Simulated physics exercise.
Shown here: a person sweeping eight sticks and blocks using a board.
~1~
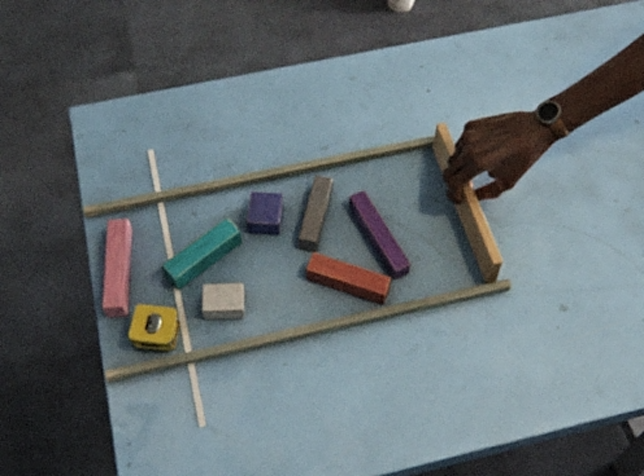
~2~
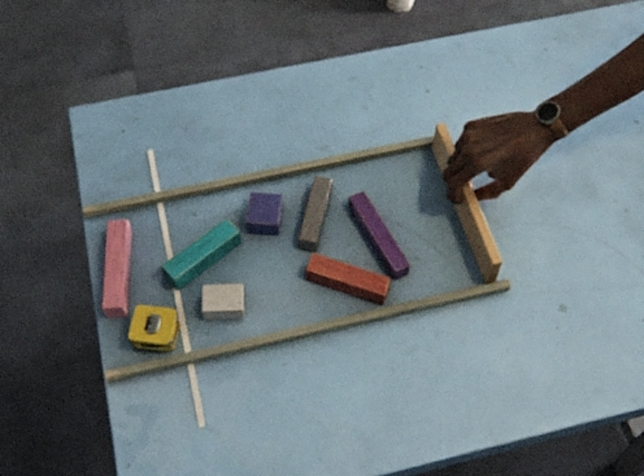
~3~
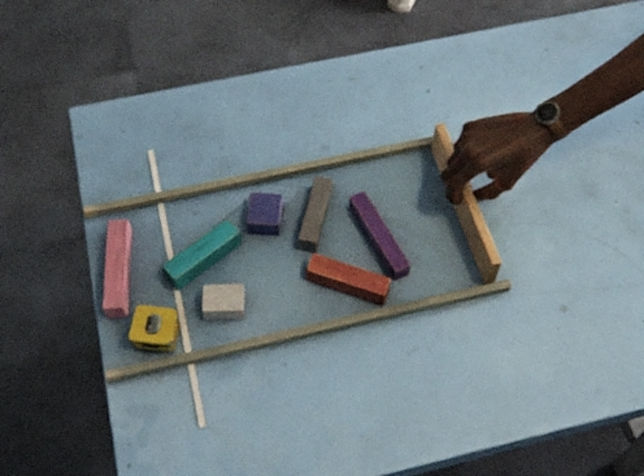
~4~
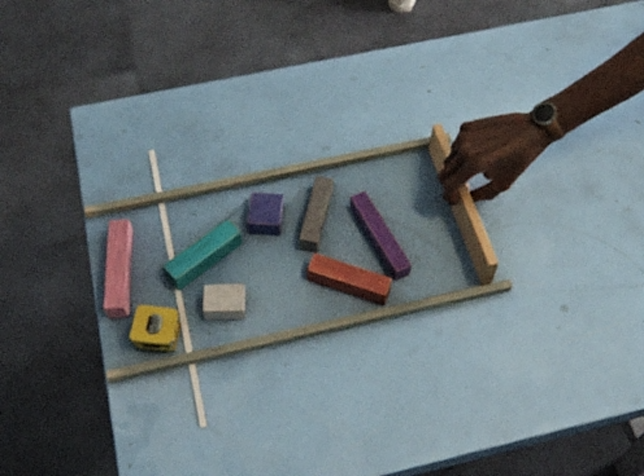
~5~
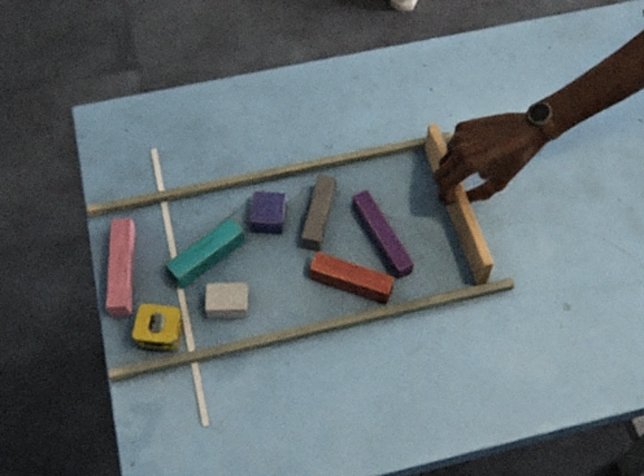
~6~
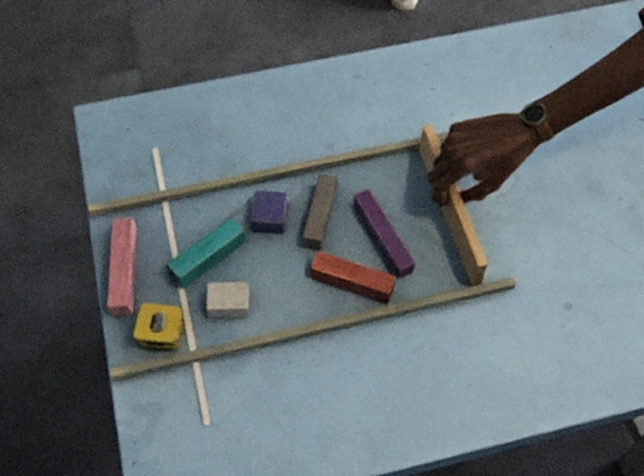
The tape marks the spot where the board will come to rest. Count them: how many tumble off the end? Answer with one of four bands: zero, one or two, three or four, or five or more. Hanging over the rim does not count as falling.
One or two.
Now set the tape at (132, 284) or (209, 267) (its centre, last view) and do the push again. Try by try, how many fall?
You'd get 5 the first time and 0 the second.
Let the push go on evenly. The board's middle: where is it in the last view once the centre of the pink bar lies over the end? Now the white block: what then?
Approx. (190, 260) / approx. (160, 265) for the other.
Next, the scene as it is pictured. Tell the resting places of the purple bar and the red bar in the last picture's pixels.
The purple bar settles near (170, 277); as for the red bar, near (157, 317).
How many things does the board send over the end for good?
The count is 2.
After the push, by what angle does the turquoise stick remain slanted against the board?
I'd say it's about 30° out of line.
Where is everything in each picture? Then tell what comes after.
The first picture shows pink bar (118, 267); yellow case (155, 329); turquoise stick (203, 254); board (465, 201); tape (174, 275).
The second picture shows yellow case (155, 330); board (465, 201).
The third picture shows turquoise stick (203, 254); grey bar (316, 214).
The fourth picture shows pink bar (119, 268); purple bar (380, 235).
The fifth picture shows yellow case (158, 328); red bar (352, 278).
The sixth picture shows pink bar (122, 266); yellow case (160, 328); turquoise stick (207, 252); board (451, 203); tape (179, 274).
Soon after, none off yet; pink bar at rest near (122, 266); yellow case at rest near (160, 328); turquoise stick at rest near (207, 252).
After that, none off yet; pink bar at rest near (122, 266); yellow case at rest near (160, 328); turquoise stick displaced a little near (187, 262).
And then, none off yet; pink bar moving near (117, 267); yellow case displaced about its own width near (132, 340); turquoise stick displaced about its own width near (148, 275).
In the end, the number that fall off is one or two; gone, yellow case and pink bar.
